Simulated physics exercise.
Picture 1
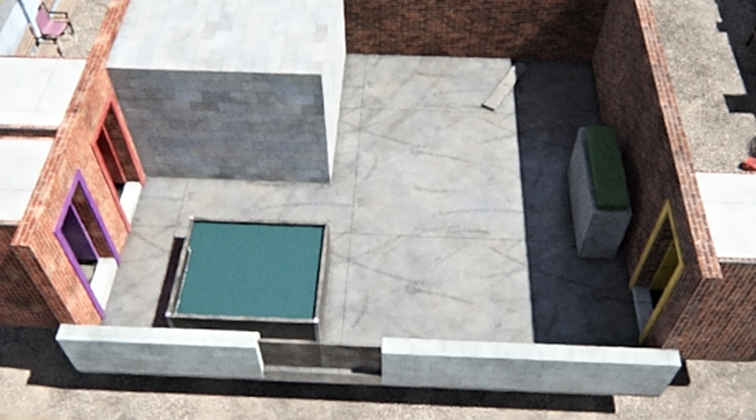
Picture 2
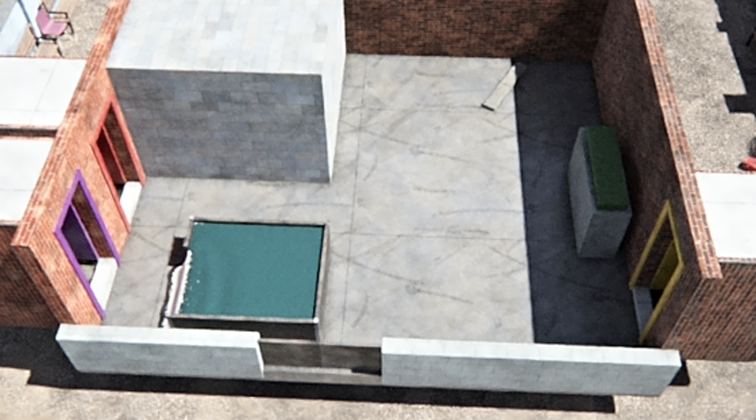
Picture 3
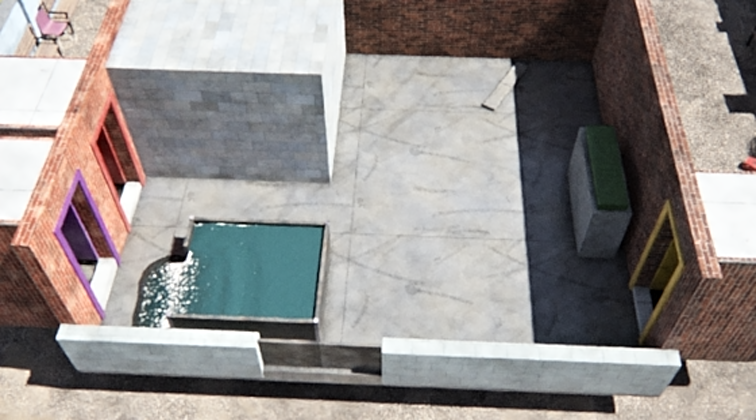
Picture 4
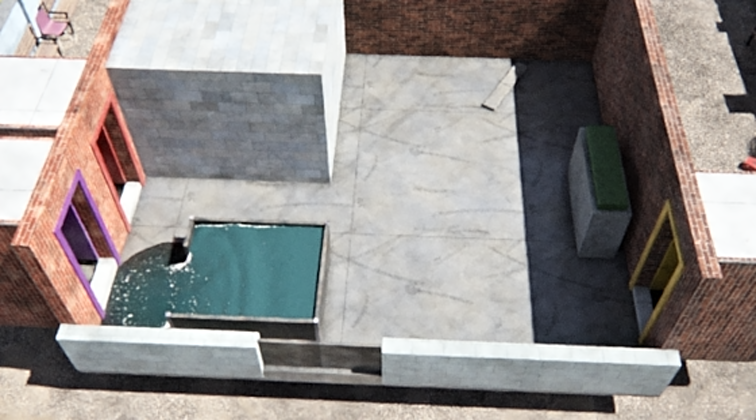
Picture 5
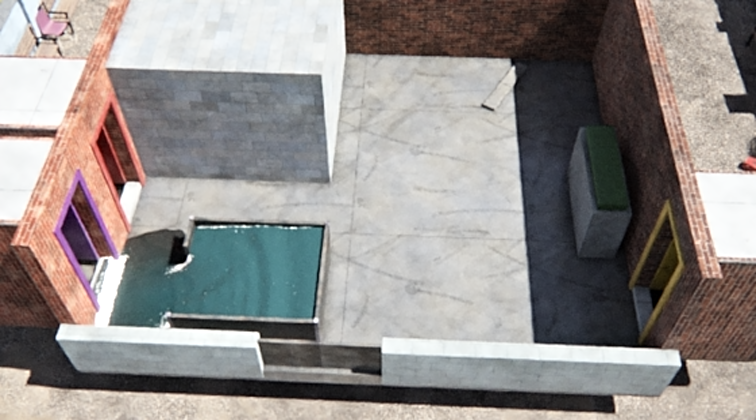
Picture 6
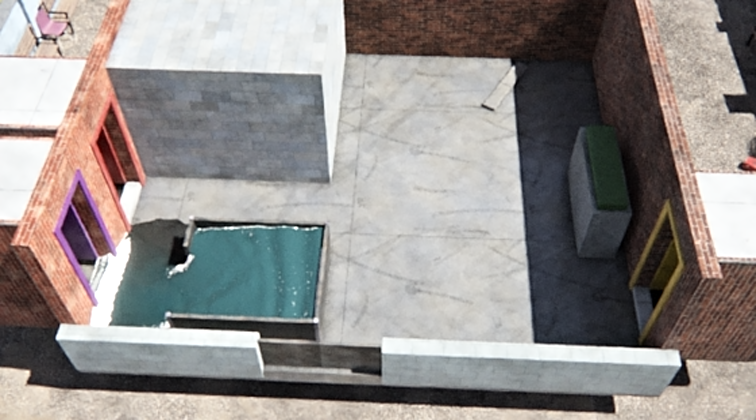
Water pours from the tank's left side and spreads across the yard floor beside the purple frame.
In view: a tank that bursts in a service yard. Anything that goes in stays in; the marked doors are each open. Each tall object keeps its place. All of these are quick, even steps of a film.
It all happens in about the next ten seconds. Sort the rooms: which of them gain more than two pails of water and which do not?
The yellow door gains no more; the purple door gains more; the red door gains more.
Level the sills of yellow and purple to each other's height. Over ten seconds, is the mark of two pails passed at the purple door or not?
With the sills exchanged, the purple door beats the cutoff.
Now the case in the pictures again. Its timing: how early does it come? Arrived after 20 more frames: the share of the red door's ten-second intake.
Roughly 15 %.
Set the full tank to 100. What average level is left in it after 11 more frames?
It works out to roughly 52 %.
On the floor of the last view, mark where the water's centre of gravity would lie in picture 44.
Somewhere around (281, 265) in the last view.
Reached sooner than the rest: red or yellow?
Answer: The red-painted one.
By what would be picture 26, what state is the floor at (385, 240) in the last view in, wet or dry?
Parched.
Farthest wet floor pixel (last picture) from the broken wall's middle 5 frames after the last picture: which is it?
I'd point to (145, 178).
A moment on, water covers 10 % of the floor; the yellow door not reached, the purple door over two buckets in, the red door wet at the sill, nothing in.
Next, water covers 15 % of the floor; the yellow door not reached, the purple door far over two buckets in, the red door wet at the sill, nothing in.
Then, water covers 25 % of the floor; the yellow door not reached, the purple door far over two buckets in, the red door under two buckets in.
Later, water covers 60 % of the floor; the yellow door wet at the sill, nothing in, the purple door far over two buckets in, the red door over two buckets in.
In the end, water covers 75 % of the floor; the yellow door wet at the sill, nothing in, the purple door far over two buckets in, the red door over two buckets in.
